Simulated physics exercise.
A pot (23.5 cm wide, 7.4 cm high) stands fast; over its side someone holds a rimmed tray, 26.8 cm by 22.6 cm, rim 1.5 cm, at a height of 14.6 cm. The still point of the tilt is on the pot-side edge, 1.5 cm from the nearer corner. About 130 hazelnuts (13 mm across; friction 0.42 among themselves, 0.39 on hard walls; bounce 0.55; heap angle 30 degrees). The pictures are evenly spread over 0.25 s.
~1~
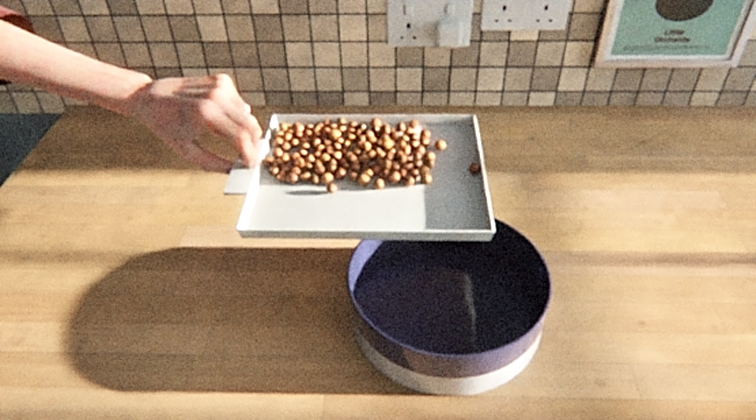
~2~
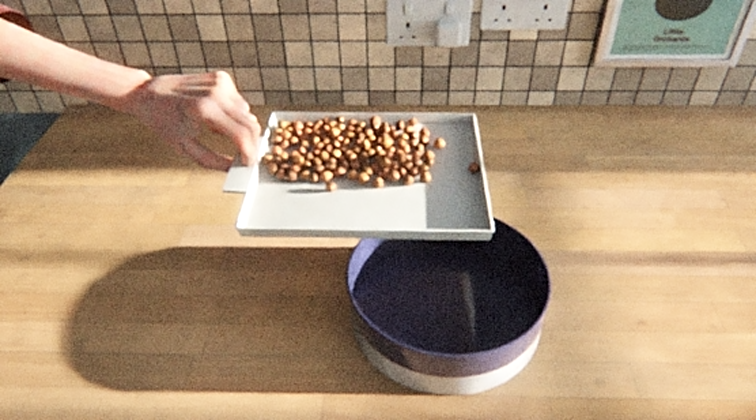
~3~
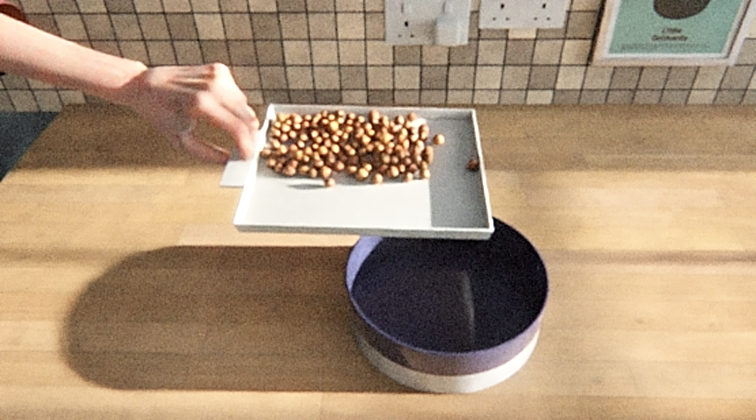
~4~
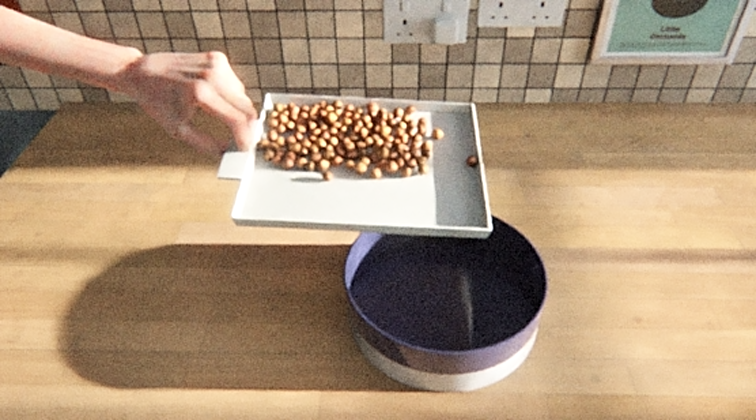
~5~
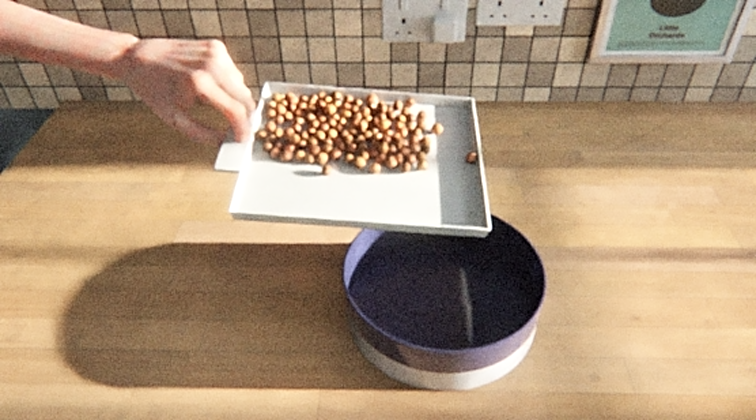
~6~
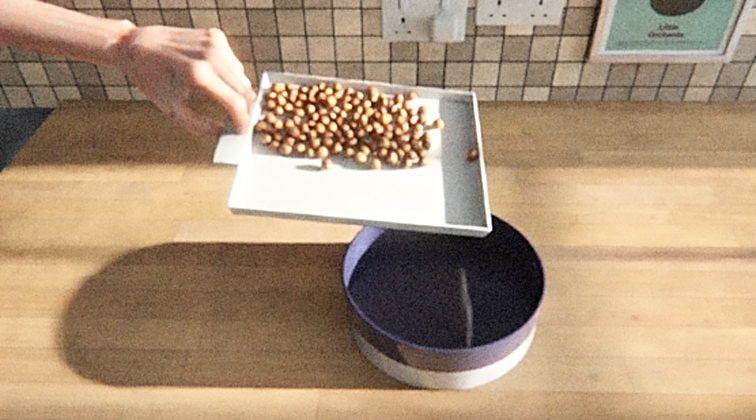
To begin with, a hand at the left holds a pale rimmed tray of hazelnuts level above a dark blue pot on a wooden counter. The hand then gradually raises the tray's left side, tilting it slightly toward the right, while the nuts stay clustered and the pot stands still.
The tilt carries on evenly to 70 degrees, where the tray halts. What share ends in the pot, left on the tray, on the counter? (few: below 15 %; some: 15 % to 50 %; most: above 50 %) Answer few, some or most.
In the pot: Some; left on the tray: Most; on the counter: Few.
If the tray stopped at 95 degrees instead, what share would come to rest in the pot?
Then about 95 per cent.
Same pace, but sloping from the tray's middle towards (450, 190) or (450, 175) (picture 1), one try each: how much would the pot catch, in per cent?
Some 5 and 0 per cent.
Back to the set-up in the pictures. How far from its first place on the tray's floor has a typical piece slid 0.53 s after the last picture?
About 13 cm.
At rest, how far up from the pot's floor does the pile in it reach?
About 1.5 cm.
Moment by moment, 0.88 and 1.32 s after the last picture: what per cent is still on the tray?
About 85, 80.
Then, 0.53 s after the last picture, tilt 39 degrees; the tray holds 100 %, the pot 0 %.
Then, 0.88 s after the last picture, tilt 58 degrees; the tray holds 85 %, the pot 10 %.
Then, 1.32 s after the last picture, tilt 70 degrees; the tray holds 80 %, the pot 20 %.
In the end, pot 25 %, tray 75 %, counter 0 %.
